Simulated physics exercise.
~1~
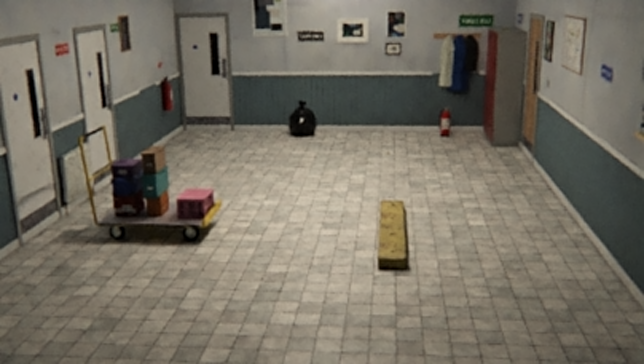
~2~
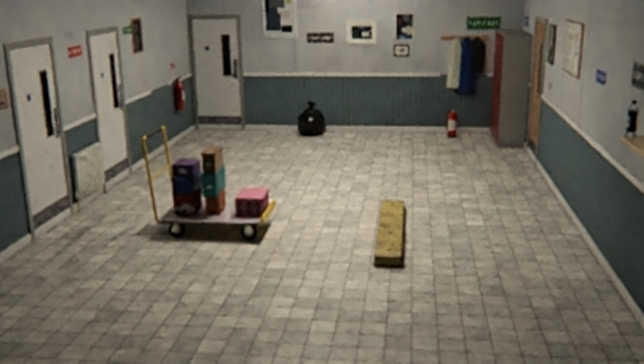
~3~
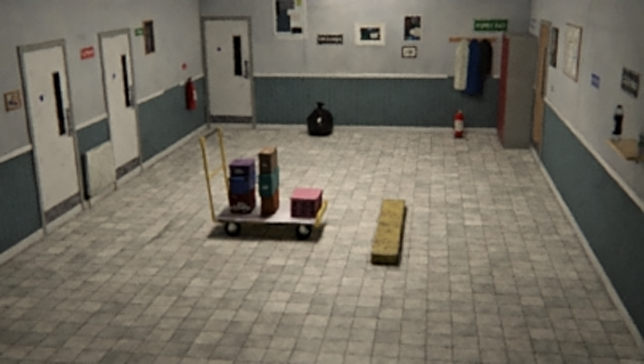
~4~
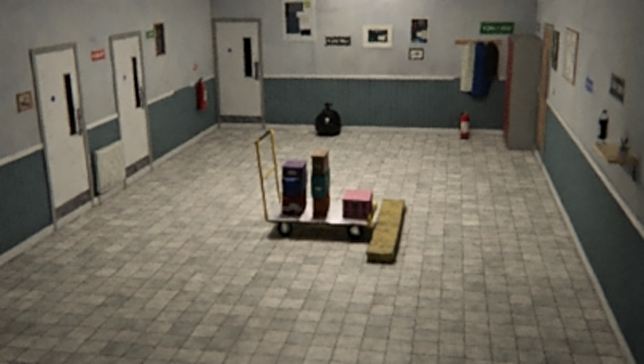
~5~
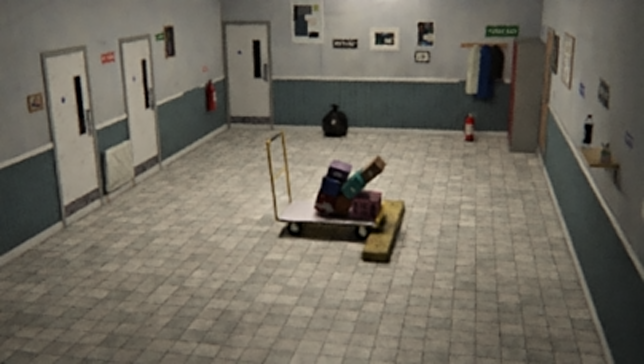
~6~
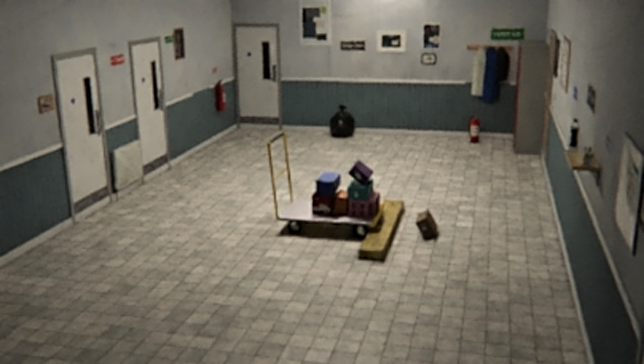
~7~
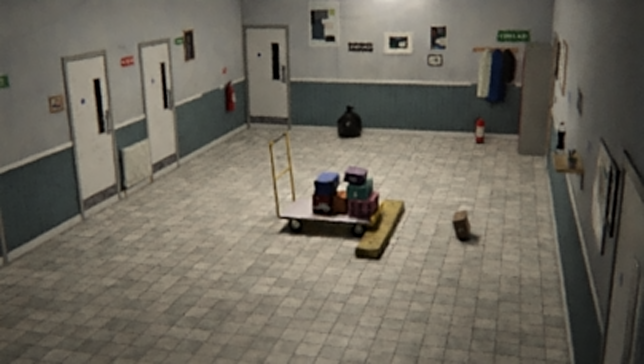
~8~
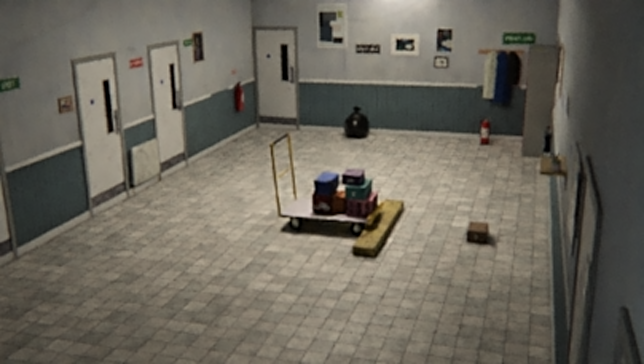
A trolley stacked with colourful boxes rolled right across a tiled hallway and stopped dead against a low yellowish beam, toppling its stacks forward. One brown box tumbled over the beam onto the floor beyond, while the rest stayed jumbled on the deck.
